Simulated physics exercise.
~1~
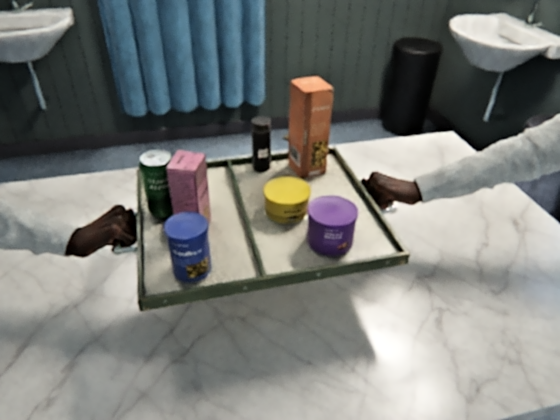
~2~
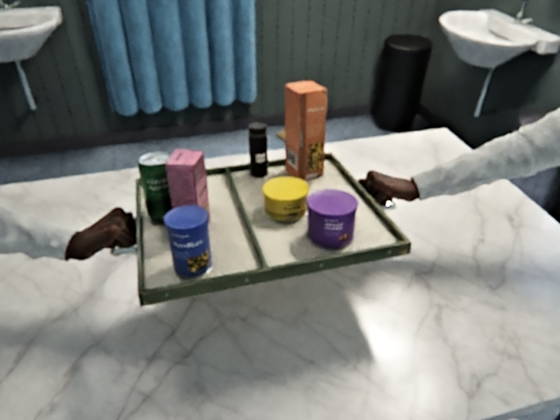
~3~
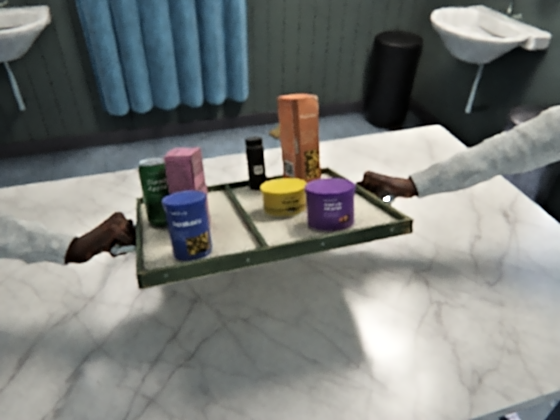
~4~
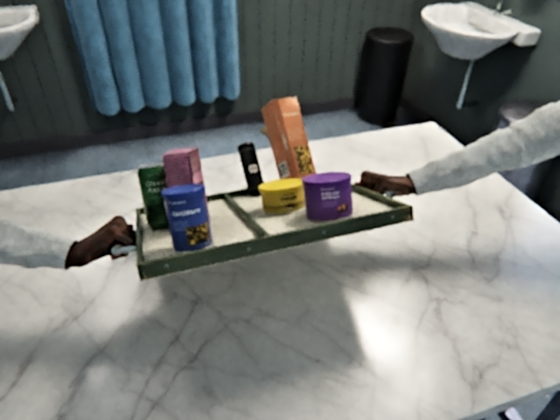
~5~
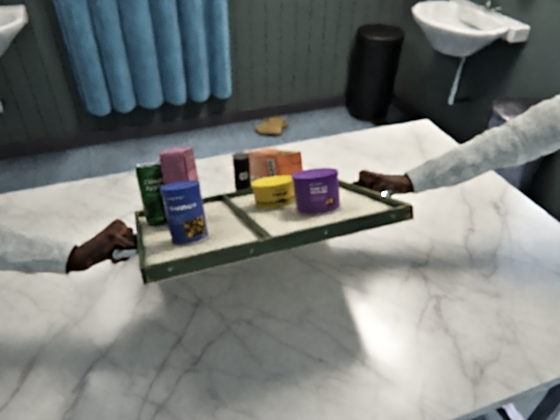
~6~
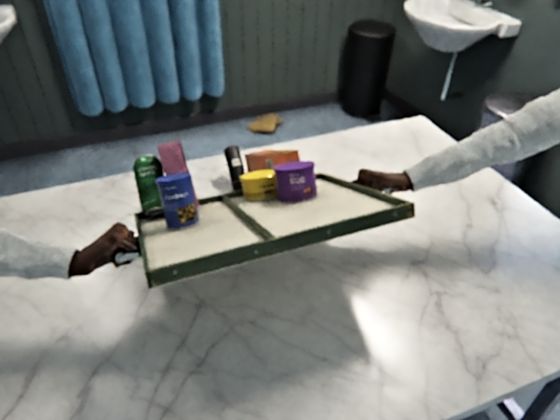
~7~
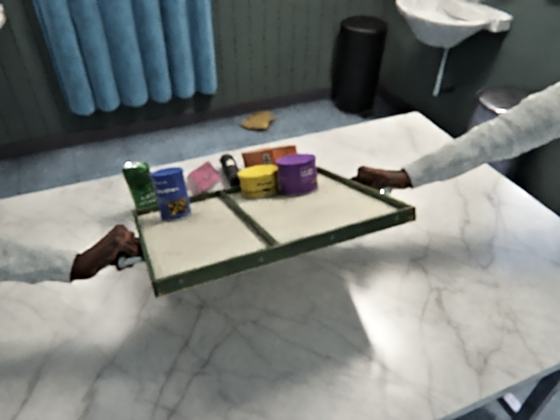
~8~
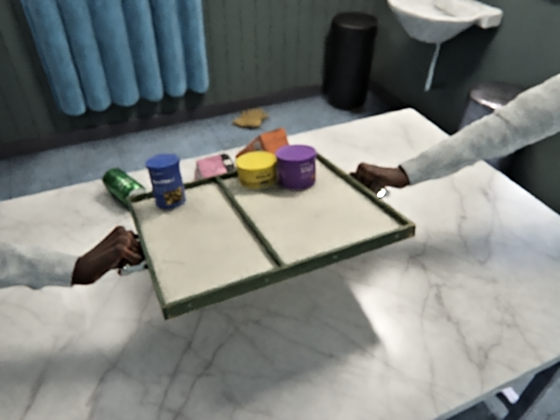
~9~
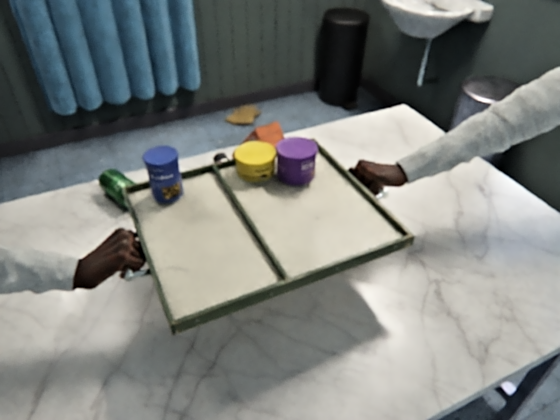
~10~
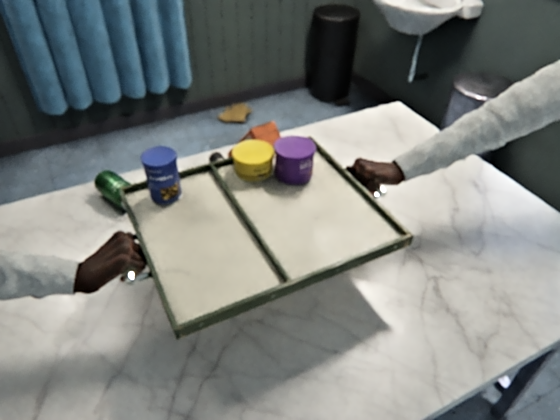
A shallow green-rimmed tray with a dividing bar is held by two hands above a white marbled table, seen from slightly above, with sinks, a blue curtain and a black bin behind. It carries a green can, pink carton and blue tin on the left, and a black shaker, orange carton, yellow tub and purple tub on the right. The hands tip its far edge down, and the orange carton topples off the back with the shaker. The others slide backward, and the green can and pink carton drop off too. The tray tilts back towards level, leaving the blue tin upright and both tubs near its far rim.
